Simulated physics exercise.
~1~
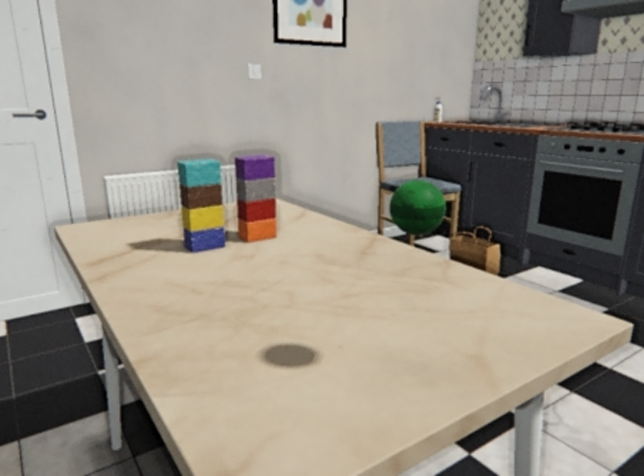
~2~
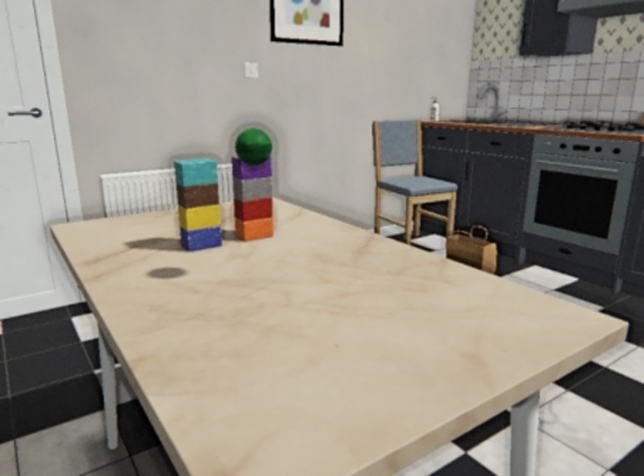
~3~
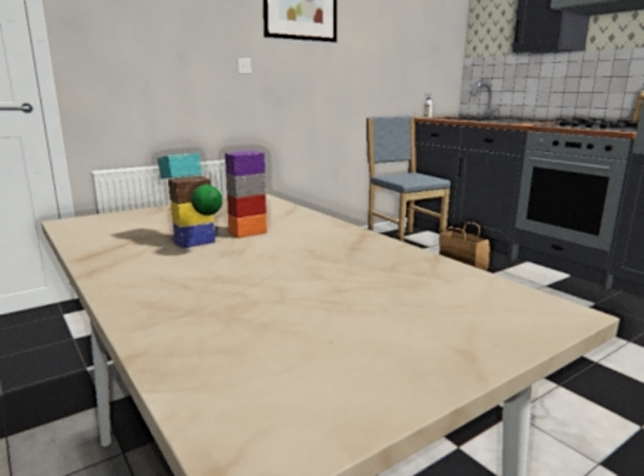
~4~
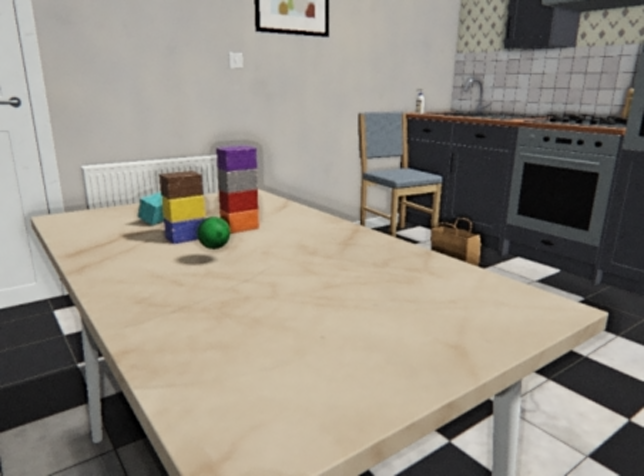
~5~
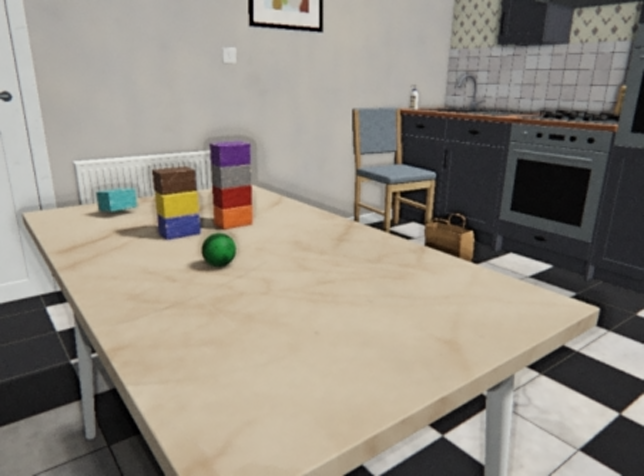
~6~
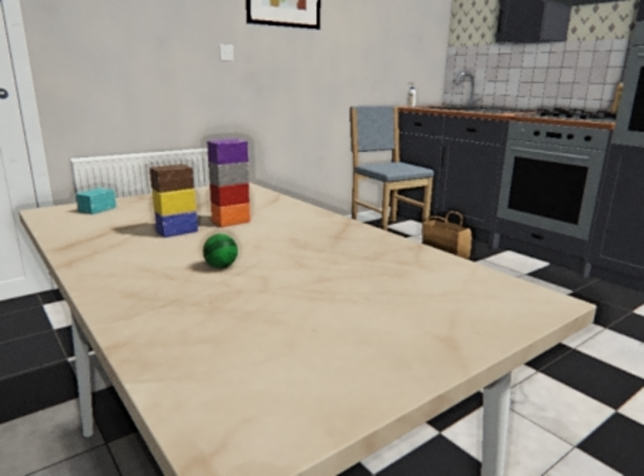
On a pale table in a kitchen, a green ball flew toward two stacks of coloured blocks and the turquoise block toppled off the left stack, ending up on the table to the left, while the ball came to rest in front.
